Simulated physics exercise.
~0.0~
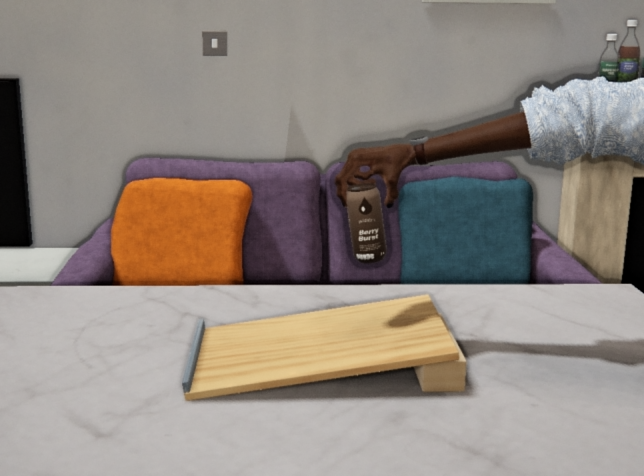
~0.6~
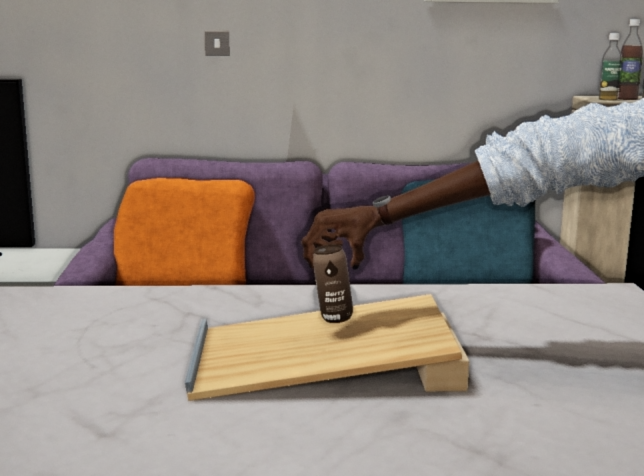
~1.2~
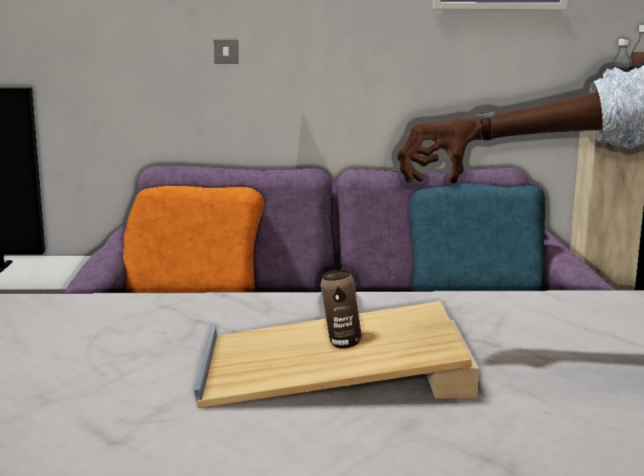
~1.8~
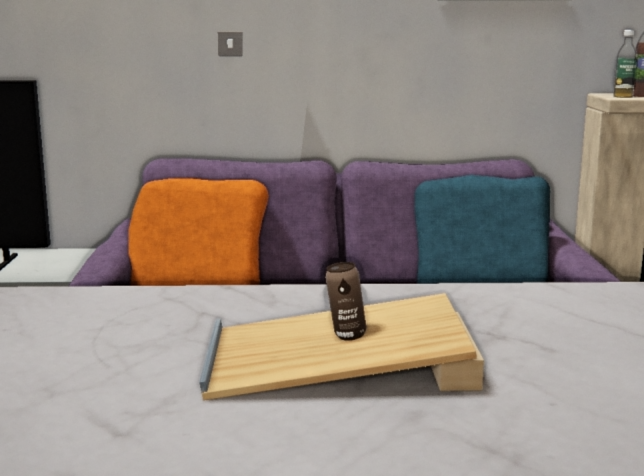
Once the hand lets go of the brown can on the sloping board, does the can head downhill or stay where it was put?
The brown can stays where it was put, at rest on the sloping board.
